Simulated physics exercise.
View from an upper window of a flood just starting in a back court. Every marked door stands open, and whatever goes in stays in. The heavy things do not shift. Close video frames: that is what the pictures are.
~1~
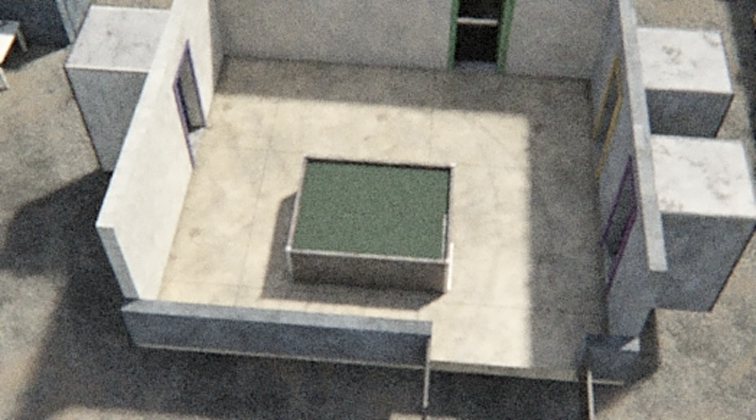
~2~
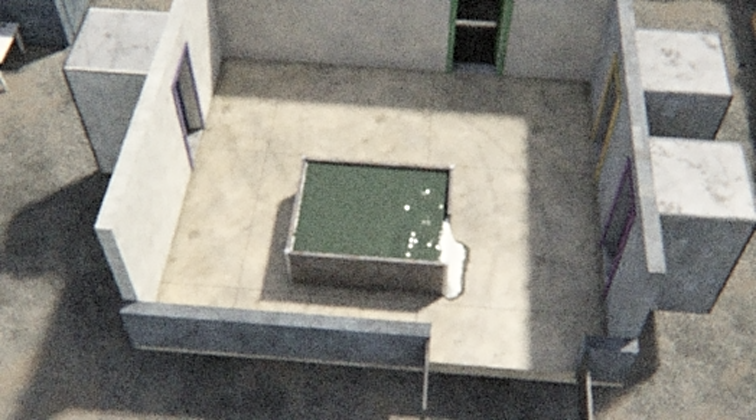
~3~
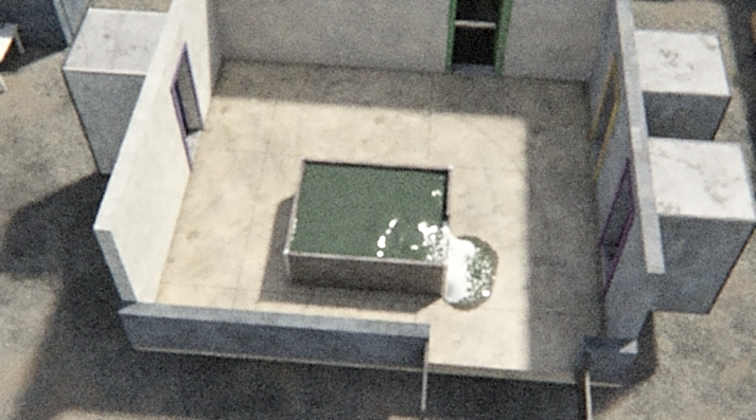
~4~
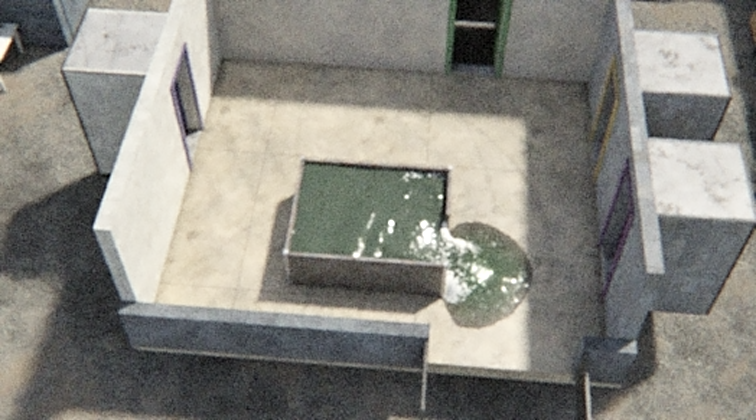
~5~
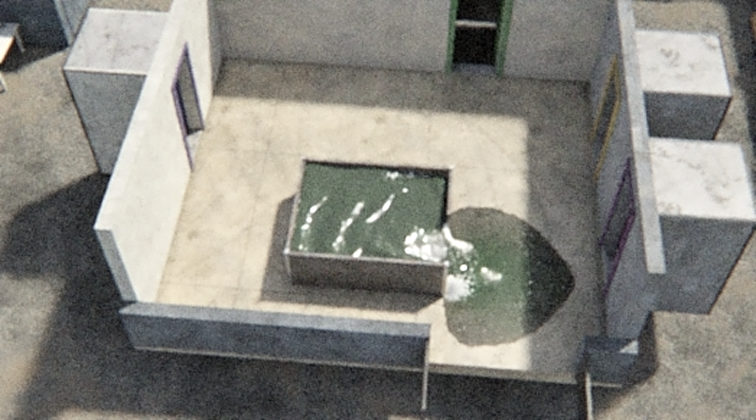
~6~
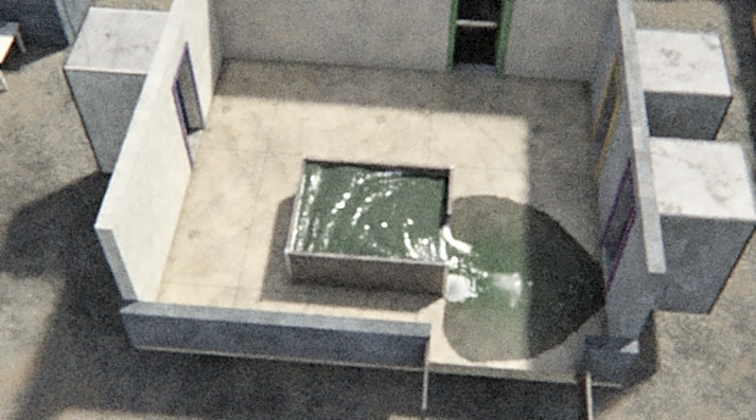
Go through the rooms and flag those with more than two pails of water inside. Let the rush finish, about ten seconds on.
Yellow door - flagged, blue door - not flagged, purple door - flagged, green door - flagged.
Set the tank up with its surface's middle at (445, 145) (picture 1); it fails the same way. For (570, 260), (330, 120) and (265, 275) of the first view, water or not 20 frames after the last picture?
Going through them in turn: Waterlogged, still bare and still bare.
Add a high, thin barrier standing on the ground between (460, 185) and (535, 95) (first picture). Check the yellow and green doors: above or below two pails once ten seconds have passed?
My guess is the yellow door exceeds the limit and the green door stays within the limit.
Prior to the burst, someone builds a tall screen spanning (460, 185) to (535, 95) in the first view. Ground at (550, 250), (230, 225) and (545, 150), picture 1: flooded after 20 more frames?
Taking the points in order, they are inundated, high and dry and inundated.
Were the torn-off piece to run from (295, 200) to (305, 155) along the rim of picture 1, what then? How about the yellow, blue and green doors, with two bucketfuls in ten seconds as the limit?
Against the threshold, yellow beats it, blue beats it, green misses it.
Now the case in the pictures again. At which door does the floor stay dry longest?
I say the door marked blue.
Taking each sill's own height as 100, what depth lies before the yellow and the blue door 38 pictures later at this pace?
In order: Roughly 200 and 0 in a hundred.
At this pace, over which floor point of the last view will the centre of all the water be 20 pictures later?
Close to (454, 245).
A moment on, water covers 20 % of the floor; the yellow door not reached, the blue door not reached, the purple door over two buckets in, the green door not reached.
Next, water covers 25 % of the floor; the yellow door wet at the sill, nothing in, the blue door not reached, the purple door far over two buckets in, the green door not reached.
Then, water covers 30 % of the floor; the yellow door under two buckets in, the blue door not reached, the purple door far over two buckets in, the green door not reached.
Later, water covers 50 % of the floor; the yellow door over two buckets in, the blue door not reached, the purple door far over two buckets in, the green door under two buckets in.
In the end, water covers 75 % of the floor; the yellow door over two buckets in, the blue door wet at the sill, nothing in, the purple door far over two buckets in, the green door over two buckets in.
